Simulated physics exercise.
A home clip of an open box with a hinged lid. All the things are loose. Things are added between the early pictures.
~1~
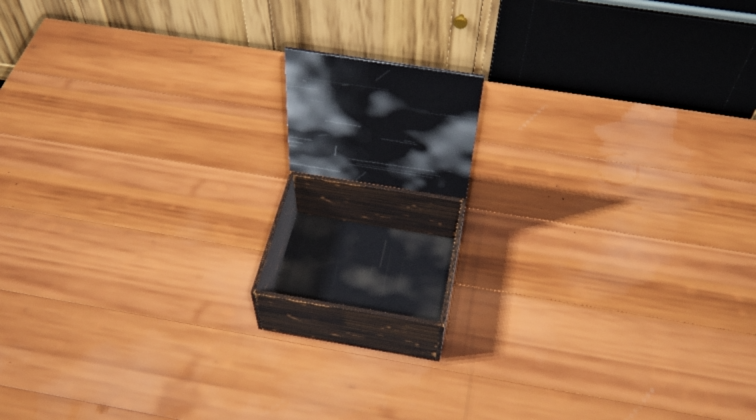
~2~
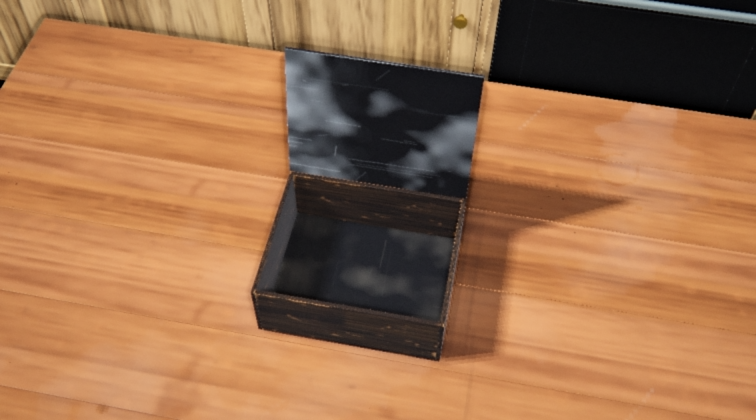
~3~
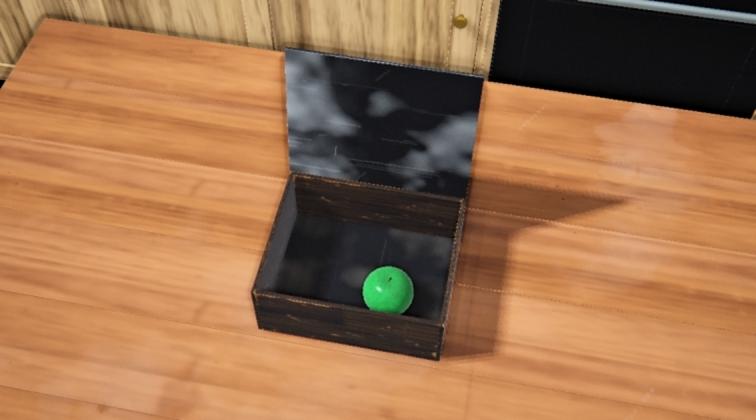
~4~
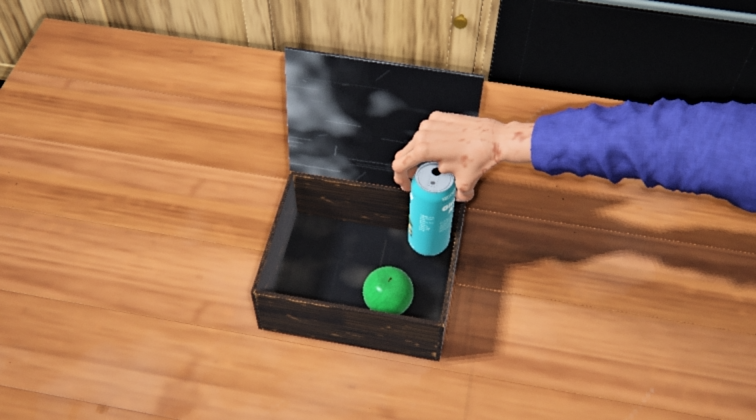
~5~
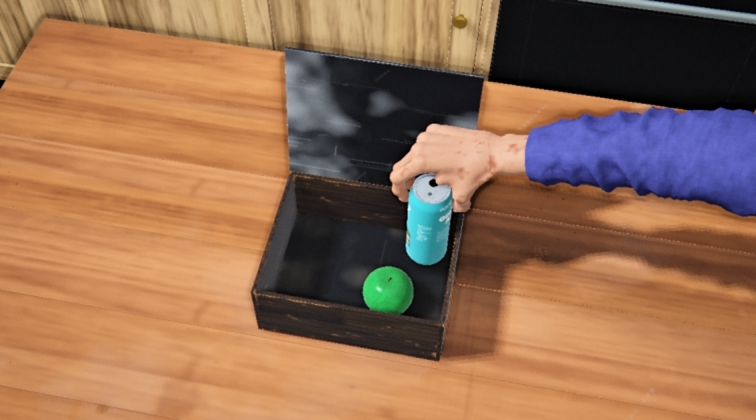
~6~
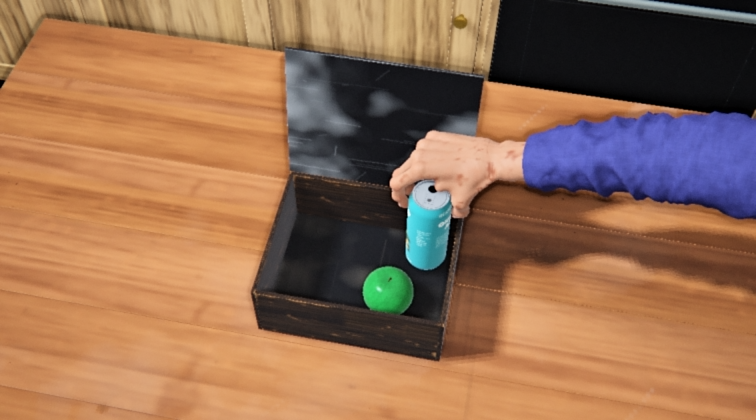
On a wooden counter, an open dark box gains a green apple, then a hand lowers a turquoise can slightly inside it.
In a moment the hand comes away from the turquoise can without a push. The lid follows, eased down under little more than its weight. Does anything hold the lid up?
As it turns out, it sits on the rim.
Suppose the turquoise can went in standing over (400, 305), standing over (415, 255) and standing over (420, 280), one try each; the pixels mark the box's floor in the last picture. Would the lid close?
In the first case it stays ajar; in the second case it closes; in the third case it will not close.
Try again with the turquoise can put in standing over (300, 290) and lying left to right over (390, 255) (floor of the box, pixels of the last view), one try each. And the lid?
First try: It will not close; second try: It closes.
Then, 1.50 s later than the last frame, lid 70° above the rim.
Then, 2.00 s later than the last frame, lid 29° above the rim; turquoise can tilted by 37° near (422, 257).
Then, 2.20 s later than the last frame, lid shut; turquoise can on its side near (425, 286); green apple moved a little.
When it is over, lid shut; lying over in the box, turquoise can; moved from the start, green apple. End places, in pixels of the last picture, turquoise can near (425, 290).
